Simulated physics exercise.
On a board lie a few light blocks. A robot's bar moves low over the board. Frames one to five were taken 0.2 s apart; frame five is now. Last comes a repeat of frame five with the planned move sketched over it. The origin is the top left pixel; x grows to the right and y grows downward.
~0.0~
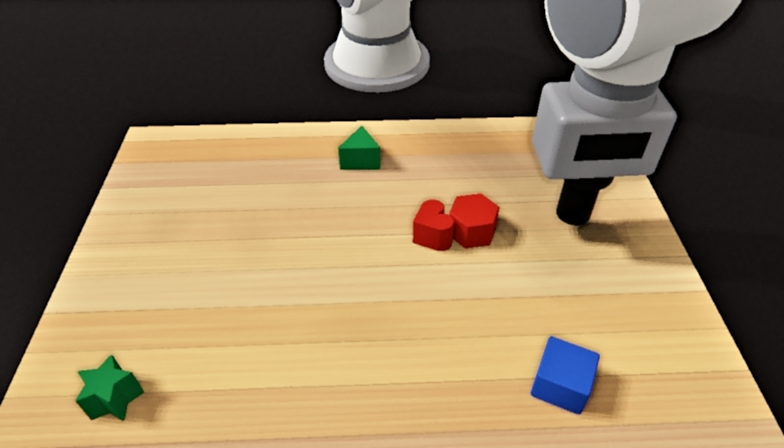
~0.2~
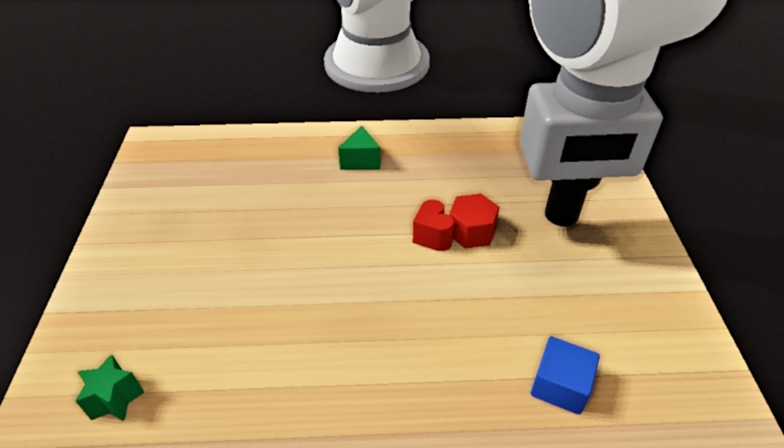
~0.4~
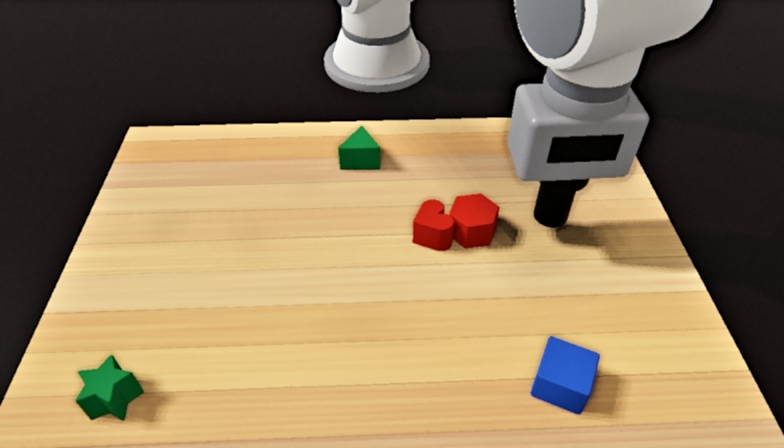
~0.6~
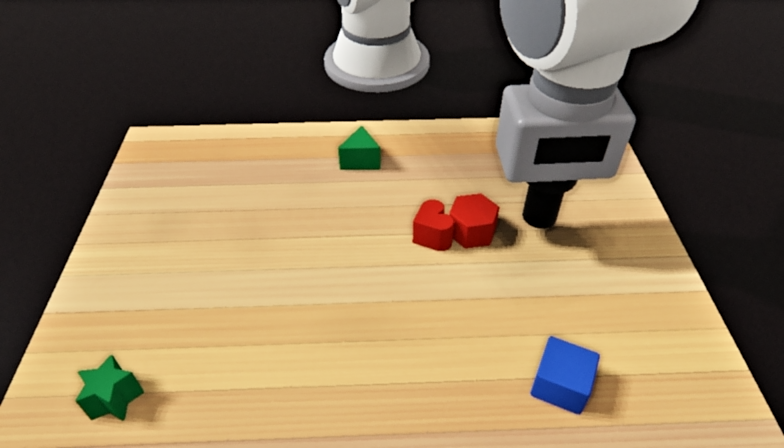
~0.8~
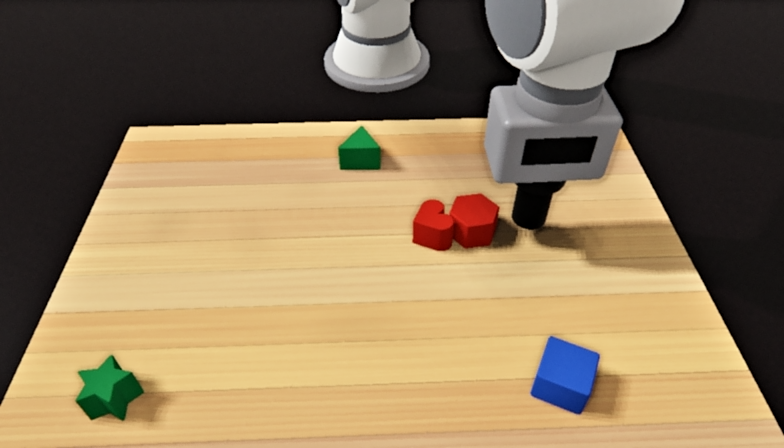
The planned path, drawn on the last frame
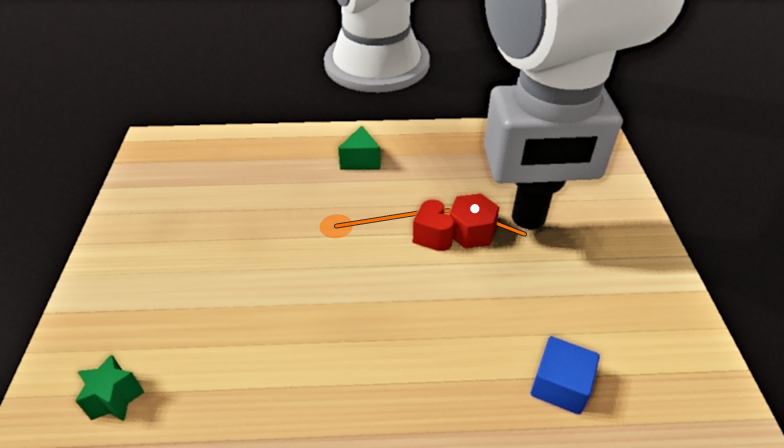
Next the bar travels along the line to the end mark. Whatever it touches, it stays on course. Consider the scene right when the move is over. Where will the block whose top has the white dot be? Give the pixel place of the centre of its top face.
It comes to (345, 233).
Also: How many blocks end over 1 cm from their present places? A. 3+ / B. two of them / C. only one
I choose B.
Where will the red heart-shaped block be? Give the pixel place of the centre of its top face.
At (382, 253).
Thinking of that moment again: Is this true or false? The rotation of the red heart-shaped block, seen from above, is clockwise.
False.
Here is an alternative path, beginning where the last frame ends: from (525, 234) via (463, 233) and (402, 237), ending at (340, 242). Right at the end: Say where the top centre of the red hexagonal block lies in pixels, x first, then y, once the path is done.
The centre of its top will be at (297, 222).
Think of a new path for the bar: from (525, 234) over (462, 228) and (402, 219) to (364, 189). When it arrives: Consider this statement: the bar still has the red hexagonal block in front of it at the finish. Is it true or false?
My answer: False.
The drawn path runs from (525, 234) through (463, 213) and (400, 216) to (336, 226); the dot is on the red hexagonal block.
On the path given first. One third of the way, bar at (465, 196); red heart-shaped block at (409, 225), turned 20° anticlockwise; red hexagonal block at (434, 204), turned 50° anticlockwise.
Two thirds of the way, bar at (400, 200); red heart-shaped block at (385, 248), turned 70° anticlockwise; red hexagonal block at (379, 219), turned 100° anticlockwise.
At the end, bar at (335, 210); red heart-shaped block at (382, 253), turned 95° anticlockwise; red hexagonal block at (345, 233), turned 165° anticlockwise.
